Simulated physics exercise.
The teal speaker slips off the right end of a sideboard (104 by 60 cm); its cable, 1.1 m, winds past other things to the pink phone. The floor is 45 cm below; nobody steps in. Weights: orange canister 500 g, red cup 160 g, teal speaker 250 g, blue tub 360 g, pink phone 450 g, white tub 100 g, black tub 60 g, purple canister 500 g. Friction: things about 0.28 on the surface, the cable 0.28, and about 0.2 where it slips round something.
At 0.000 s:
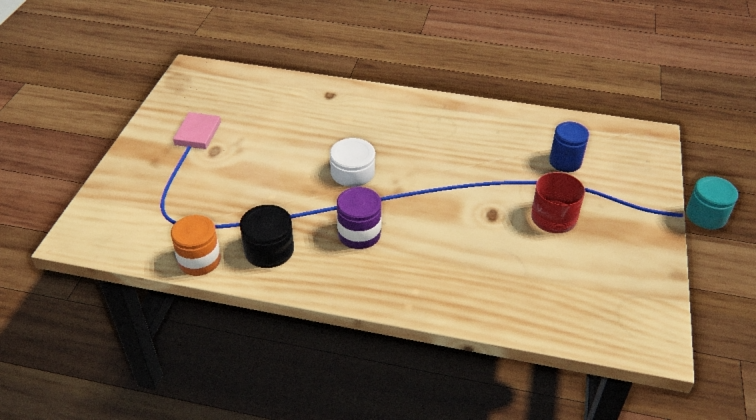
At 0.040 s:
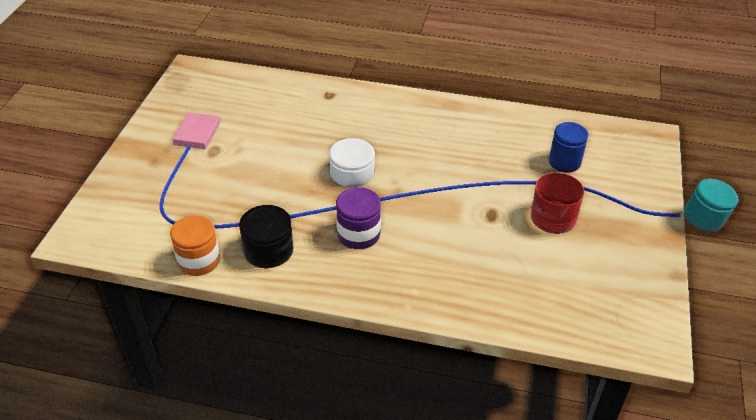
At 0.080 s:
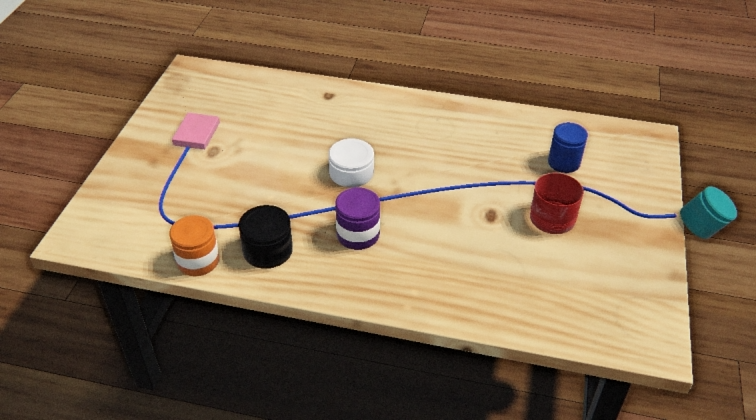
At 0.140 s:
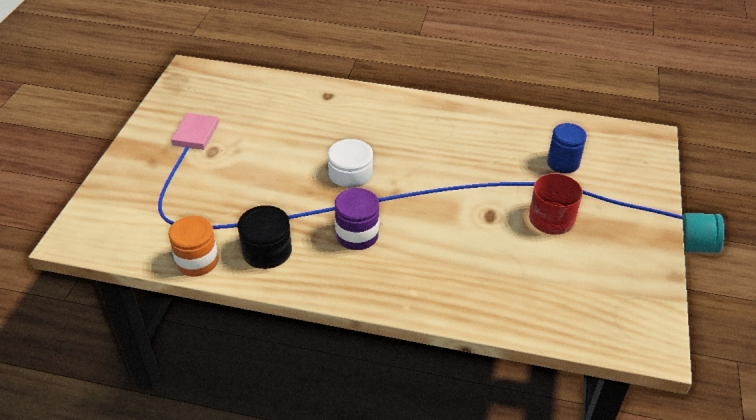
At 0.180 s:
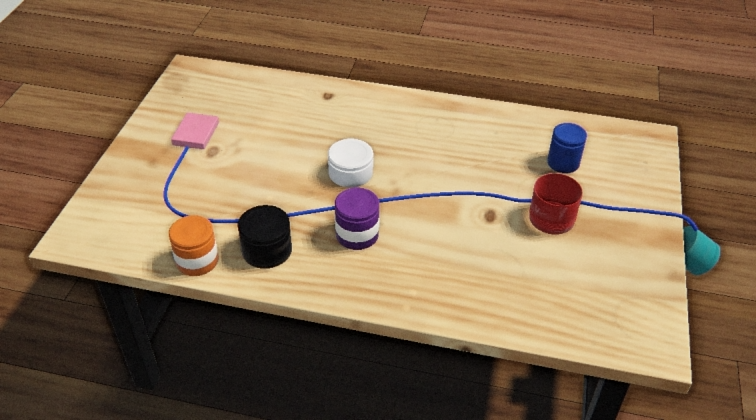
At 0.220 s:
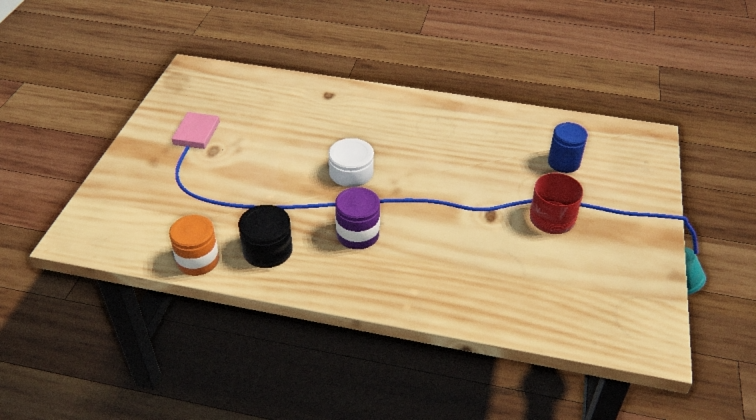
A teal container tips over the right edge of a pale wooden table, seen from above at an angle in a room with a dark plank floor. A blue cable links it to a pink square at upper left, passing orange, black, purple, white, red and blue containers. The teal one sinks beside the edge, the cable shifting and straightening behind it, while the others and the view stay practically still.
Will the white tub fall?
Result: White tub stays on.
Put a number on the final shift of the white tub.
About: White tub 10 cm.
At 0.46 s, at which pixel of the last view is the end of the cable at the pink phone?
Around (258, 133).
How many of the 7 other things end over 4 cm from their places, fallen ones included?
I count 2.
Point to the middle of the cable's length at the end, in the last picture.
At about (572, 202).
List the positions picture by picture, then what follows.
In the first frame, white tub (352, 152); cable runs through (626, 204) (500, 183) (167, 188).
In the second frame, teal speaker (716, 192); cable runs through (624, 204) (166, 188).
In the third frame, teal speaker (708, 213); cable runs through (622, 205) (166, 188).
In the fourth frame, teal speaker (702, 233); cable runs through (625, 205) (165, 188).
In the fifth frame, teal speaker (693, 251); cable runs through (649, 212) (392, 199) (166, 188).
In the sixth frame, white tub (351, 152); cable runs through (684, 219) (428, 201) (182, 187).
After 0.5 s, the cable's tail end at (258, 133); white tub 8 cm off its start, pink phone 8 cm off its start, teal speaker over the edge.
After 0.7 s, the cable's tail end at (285, 139); white tub 11 cm off its start, pink phone 13 cm off its start, teal speaker over the edge.
After 1.0 s, the cable's tail end at (285, 139); white tub 11 cm off its start at (375, 117), pink phone 13 cm off its start at (261, 140), teal speaker over the edge.
After 1.2 s, the cable's tail end at (285, 139); white tub 11 cm off its start, pink phone 13 cm off its start, teal speaker over the edge.
After 2.4 s, the cable's tail end at (285, 139); white tub 11 cm off its start at (375, 117), pink phone 13 cm off its start at (261, 140), teal speaker over the edge.
